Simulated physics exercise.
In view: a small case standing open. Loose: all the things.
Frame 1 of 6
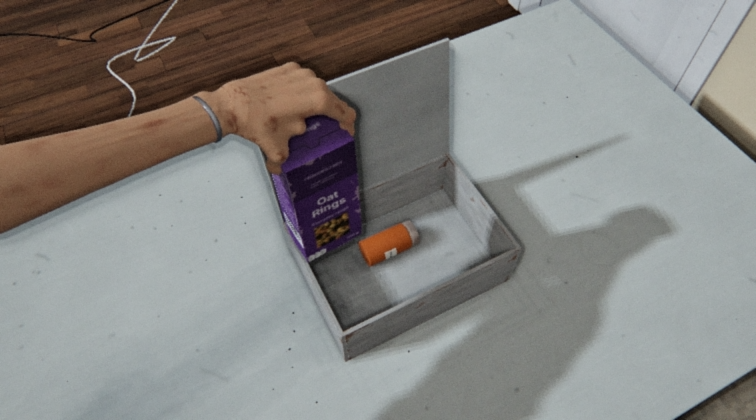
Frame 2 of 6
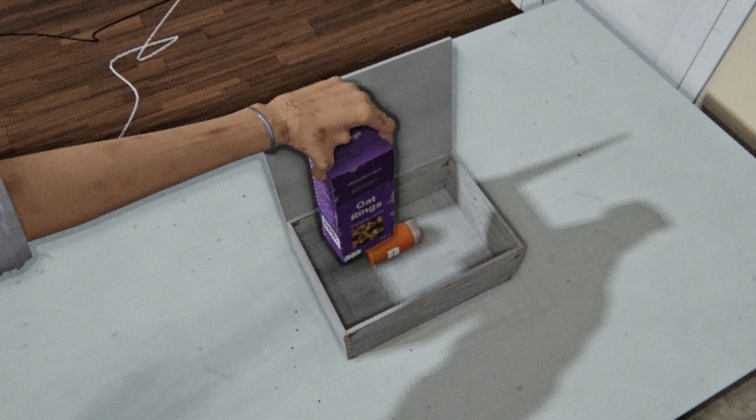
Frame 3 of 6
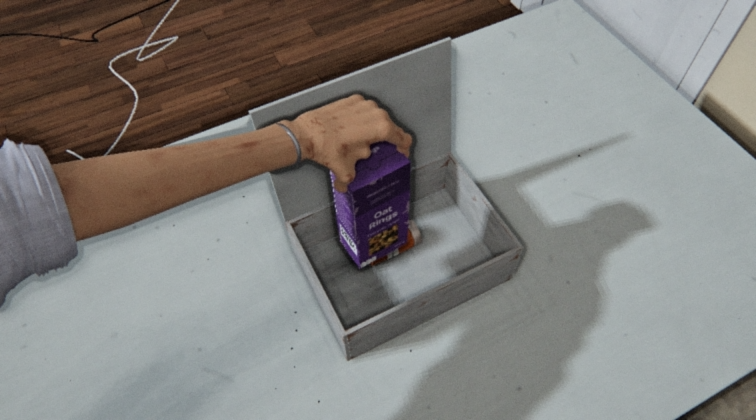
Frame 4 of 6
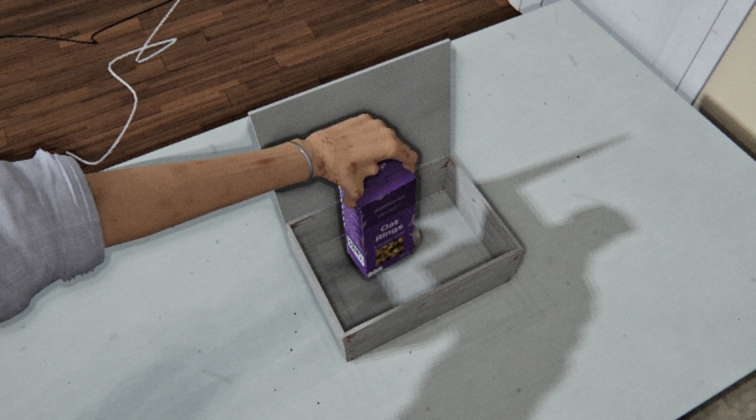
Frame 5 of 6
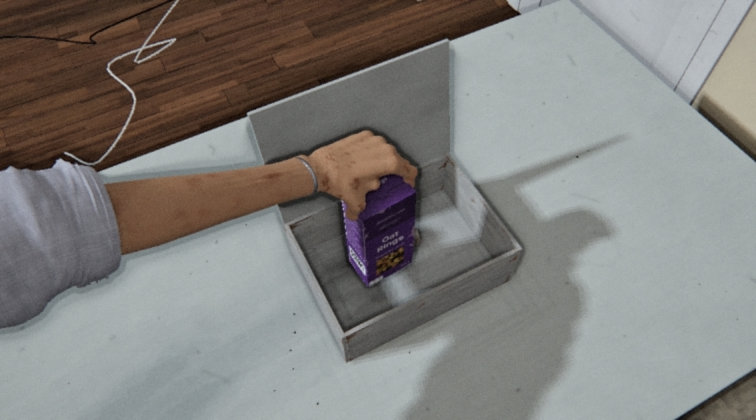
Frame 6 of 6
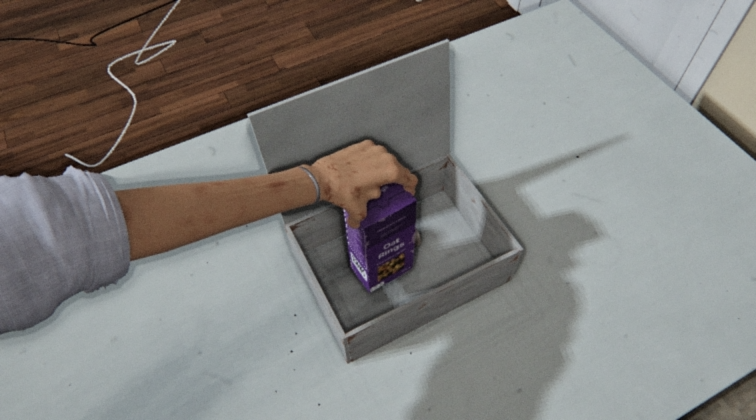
A hand held a purple Oat Rings packet upright over an open wooden box with an orange shaker lying inside, moved it right, then lowered it into the box, blocking the shaker from view.
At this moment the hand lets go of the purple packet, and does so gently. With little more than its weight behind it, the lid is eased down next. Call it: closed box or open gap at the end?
Open gap.
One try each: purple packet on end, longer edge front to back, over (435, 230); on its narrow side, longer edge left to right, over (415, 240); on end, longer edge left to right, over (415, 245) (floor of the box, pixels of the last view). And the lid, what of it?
On try one it won't go down; on try two it fits down fine; on try three it won't go down.
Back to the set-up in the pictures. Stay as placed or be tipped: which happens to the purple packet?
Well, it ends up skewed.
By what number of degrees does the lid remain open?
Measured angle - around 20°.
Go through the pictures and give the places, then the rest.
The first frame shows still above its spot; purple packet (317, 191); orange shaker (390, 243).
The second frame shows still above its spot; purple packet (355, 195); orange shaker (392, 242).
The third frame shows still above its spot; purple packet (372, 205).
The fourth frame shows still above its spot; purple packet (378, 218).
The fifth frame shows still above its spot; purple packet (380, 229).
The sixth frame shows put in, still held; purple packet (381, 236).
Then, 0.40 s after the last picture, purple packet tipped 47° from how it was near (378, 290).
Then, 1.20 s after the last picture, lid starting down; purple packet tipped 51° from how it was near (371, 288); orange shaker rolled about its own width.
Then, 1.60 s after the last picture, lid 59° above the rim; purple packet tipped 51° from how it was near (371, 288); orange shaker rolled about its own width.
Then, 1.80 s after the last picture, lid 32° above the rim; purple packet tipped 51° from how it was near (371, 288); orange shaker rolled about its own width.
At rest, lid 20° above the rim; tipped over in the box, purple packet; moved from the start, orange shaker. Seen from the same camera at the end, purple packet near (371, 287).
